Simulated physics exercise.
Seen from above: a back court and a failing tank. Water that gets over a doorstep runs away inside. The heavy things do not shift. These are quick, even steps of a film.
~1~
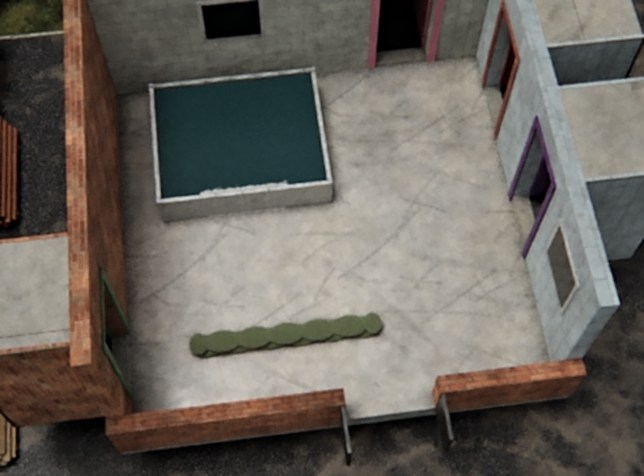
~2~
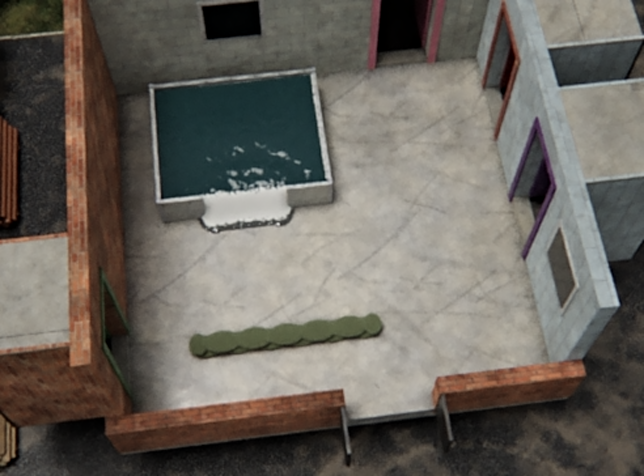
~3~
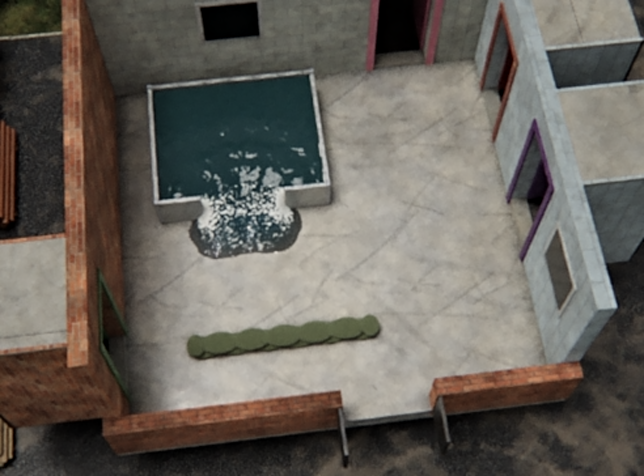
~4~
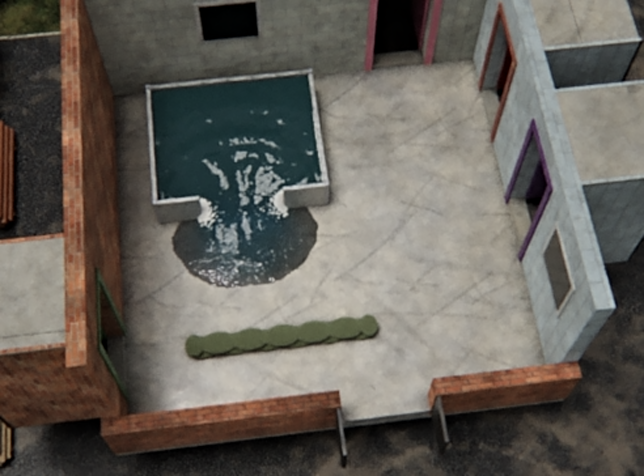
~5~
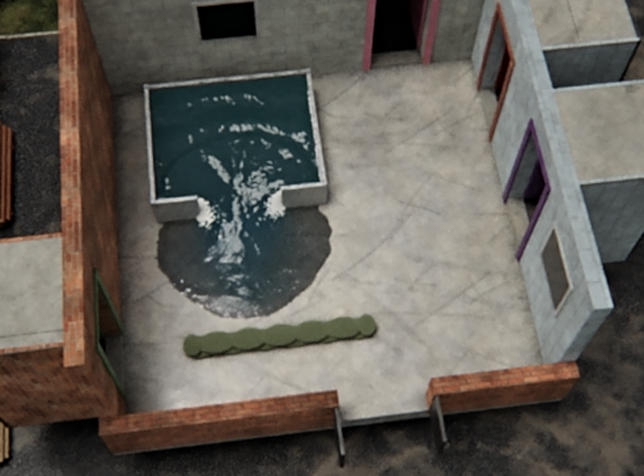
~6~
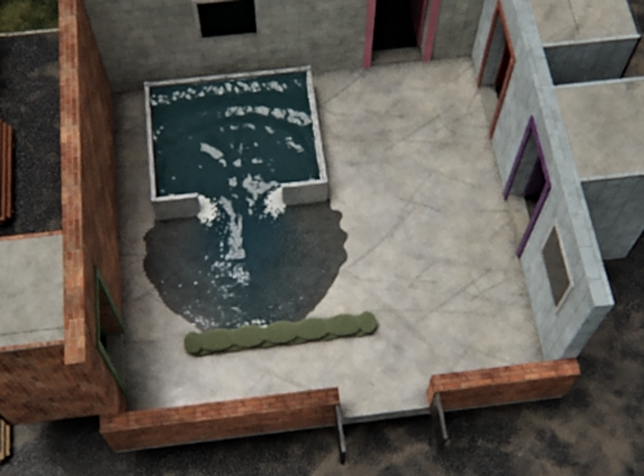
Water burst through the front wall of a raised tank in a walled court and spread across the pale floor in a widening dark pool, reaching the low green hedge.
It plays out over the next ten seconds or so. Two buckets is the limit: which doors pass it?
The green door floods; the purple door holds within the limit; the red door holds within the limit; the pink door holds within the limit.
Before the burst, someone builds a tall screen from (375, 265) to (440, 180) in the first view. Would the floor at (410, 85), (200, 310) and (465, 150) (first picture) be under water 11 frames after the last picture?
One after the other: No water, covered, clear.
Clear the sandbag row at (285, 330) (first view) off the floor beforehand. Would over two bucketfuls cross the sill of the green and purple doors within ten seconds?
Green lets more in; purple keeps below it.
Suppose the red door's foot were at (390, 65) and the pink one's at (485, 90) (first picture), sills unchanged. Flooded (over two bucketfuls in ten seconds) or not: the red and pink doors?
Then: Red door keeps below it, pink door holds.
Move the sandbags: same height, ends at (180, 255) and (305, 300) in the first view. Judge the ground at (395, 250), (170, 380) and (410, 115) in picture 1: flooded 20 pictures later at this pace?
In turn: Flooded, wet, no water.
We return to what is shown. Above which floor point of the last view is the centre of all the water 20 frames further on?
Near (256, 230).
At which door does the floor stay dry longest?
I say the one in pink.
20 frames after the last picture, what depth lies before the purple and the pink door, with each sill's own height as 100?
About 60 and 0 per cent.
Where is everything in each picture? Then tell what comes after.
The first picture shows the tank at (239, 136) is whole and still.
In the second picture, the front is at (205, 222), out from the gap at (247, 205).
In the third picture, water pours out at (245, 206) and has run to (205, 247).
In the fourth picture, water pours out at (243, 206) and has run to (218, 281).
In the fifth picture, the front is at (227, 312), out from the gap at (241, 205).
In the sixth picture, the front is at (214, 334), out from the gap at (242, 202).
A moment on, water covers 25 % of the floor; the green door not reached, the purple door not reached, the red door not reached, the pink door not reached.
Next, water covers 40 % of the floor; the green door over two buckets in, the purple door not reached, the red door not reached, the pink door not reached.
Then, water covers 60 % of the floor; the green door far over two buckets in, the purple door wet at the sill, nothing in, the red door not reached, the pink door not reached.
Later, water covers 80 % of the floor; the green door far over two buckets in, the purple door wet at the sill, nothing in, the red door wet at the sill, nothing in, the pink door wet at the sill, nothing in.
In the end, water covers 95 % of the floor; the green door far over two buckets in, the purple door wet at the sill, nothing in, the red door wet at the sill, nothing in, the pink door wet at the sill, nothing in.
